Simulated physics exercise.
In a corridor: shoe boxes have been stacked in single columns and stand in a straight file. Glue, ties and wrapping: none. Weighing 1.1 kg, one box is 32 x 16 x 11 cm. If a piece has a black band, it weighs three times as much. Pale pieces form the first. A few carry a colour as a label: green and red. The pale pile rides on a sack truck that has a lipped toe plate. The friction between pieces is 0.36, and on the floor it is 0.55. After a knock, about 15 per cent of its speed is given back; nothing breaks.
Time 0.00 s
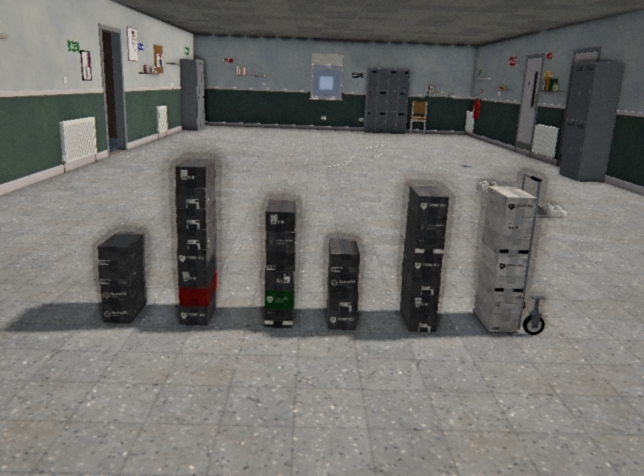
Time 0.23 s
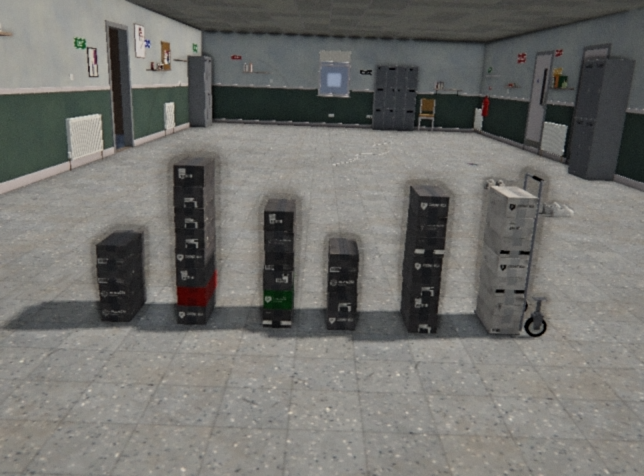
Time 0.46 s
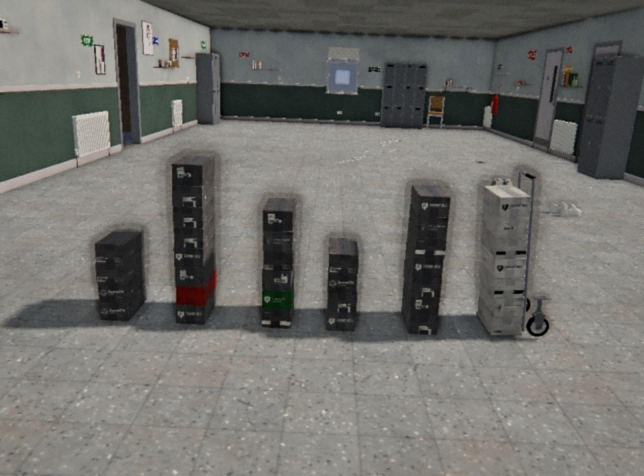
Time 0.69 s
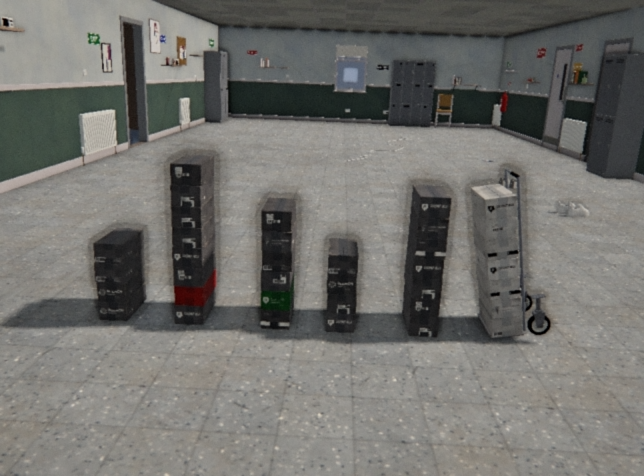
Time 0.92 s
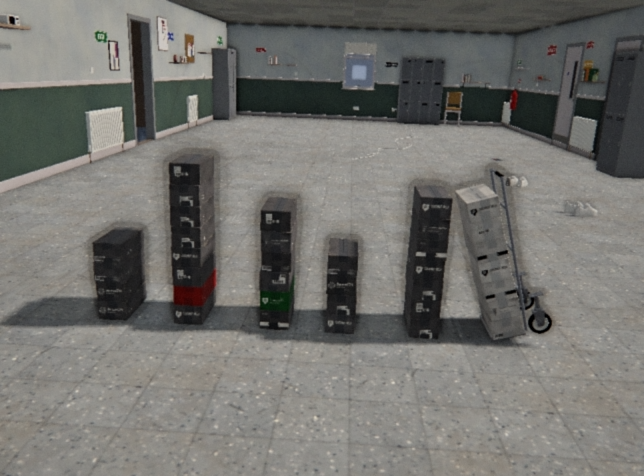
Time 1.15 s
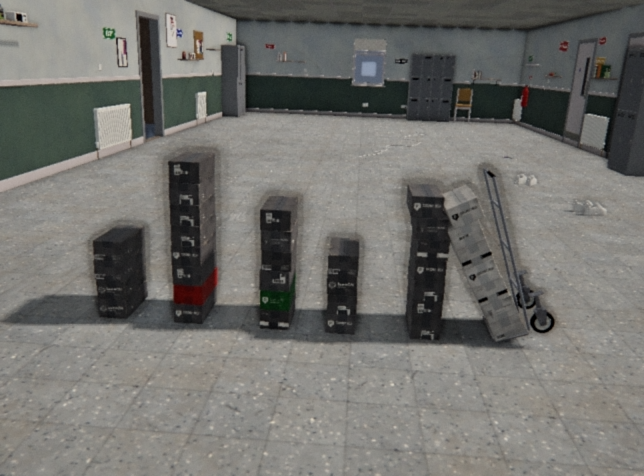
A large room with pale-and-green walls, a tiled floor and grey lockers is seen from the front and slightly above. Five dark box columns of differing heights stand in a row, with a red box low in the second from left and a green one in the third, beside a pale pile on a sack truck at right. As the camera circles slightly right, truck and pile lean left, reaching the neighbouring dark column.
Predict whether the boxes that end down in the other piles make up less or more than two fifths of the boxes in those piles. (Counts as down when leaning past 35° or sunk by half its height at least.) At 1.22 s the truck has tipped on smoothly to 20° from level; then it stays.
Beyond two fifths.
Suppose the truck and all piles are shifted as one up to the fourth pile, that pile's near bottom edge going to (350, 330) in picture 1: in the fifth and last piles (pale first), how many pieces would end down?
Counts down: Fifth 0; last 0.
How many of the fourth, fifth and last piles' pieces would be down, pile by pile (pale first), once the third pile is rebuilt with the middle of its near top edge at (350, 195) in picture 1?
Then fourth 4, fifth 7, last 3.
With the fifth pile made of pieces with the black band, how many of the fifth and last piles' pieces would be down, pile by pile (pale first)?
Pile by pile, that gives fifth 0 and last 0.
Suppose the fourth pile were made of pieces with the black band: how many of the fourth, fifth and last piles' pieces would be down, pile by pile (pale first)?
Pieces down: Fourth pile 0, fifth pile 0, last pile 0.
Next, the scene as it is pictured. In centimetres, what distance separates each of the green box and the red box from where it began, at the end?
Green shifts 25 cm and red shifts 25 cm.
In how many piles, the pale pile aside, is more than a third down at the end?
That would be 5 of them.
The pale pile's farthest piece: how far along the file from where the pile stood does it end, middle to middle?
Distance along: Near 80 cm.
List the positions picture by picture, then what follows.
In the first picture (we follow the side turned to the camera; the camera moves round a little), truck frame (536, 212) 0° forward; red box (193, 297); green box (279, 300); no other piece has moved.
In the second picture, truck frame (537, 213) 0° forward; red box (191, 297).
In the third picture, truck frame (532, 211) 4° forward, top of the pale pile leaning 4°; green box (277, 300); no other piece has moved.
In the fourth picture, truck frame (520, 210) 10° forward, top of the pale pile leaning 10°; green box (275, 301); no other piece has moved.
In the fifth picture, truck frame (507, 209) 16° forward, top of the pale pile leaning 17°; green box (275, 301); no other piece has moved.
In the sixth picture, truck frame (501, 209) 20° forward, top of the pale pile leaning 27°; green box (275, 301); red box (188, 295); 2 stirred so far.
Around 1.60 s, 7 of the pale pile down; none of the 29 other boxes down, 7 disturbed.
Around 2.02 s, 7 of the pale pile down; 7 of the 29 other boxes down; green box tipped 4°.
Around 2.90 s, 7 of the pale pile down; 16 of the 29 other boxes down; green box tipped 47°, 7 cm lower; red box tipped 25°.
Around 3.66 s, 7 of the pale pile down; 28 of the 29 other boxes down; green box tipped 47°, 7 cm lower; red box tipped 45°, 7 cm lower.
Finally (4.8 s), 7 of the pale pile down; 28 of the 29 other boxes down; red box tipped 48°, 7 cm lower; green box tipped 47°, 7 cm lower. That is 97 per cent. Seen by the last camera, middles, red box near (157, 293), green box near (240, 299).
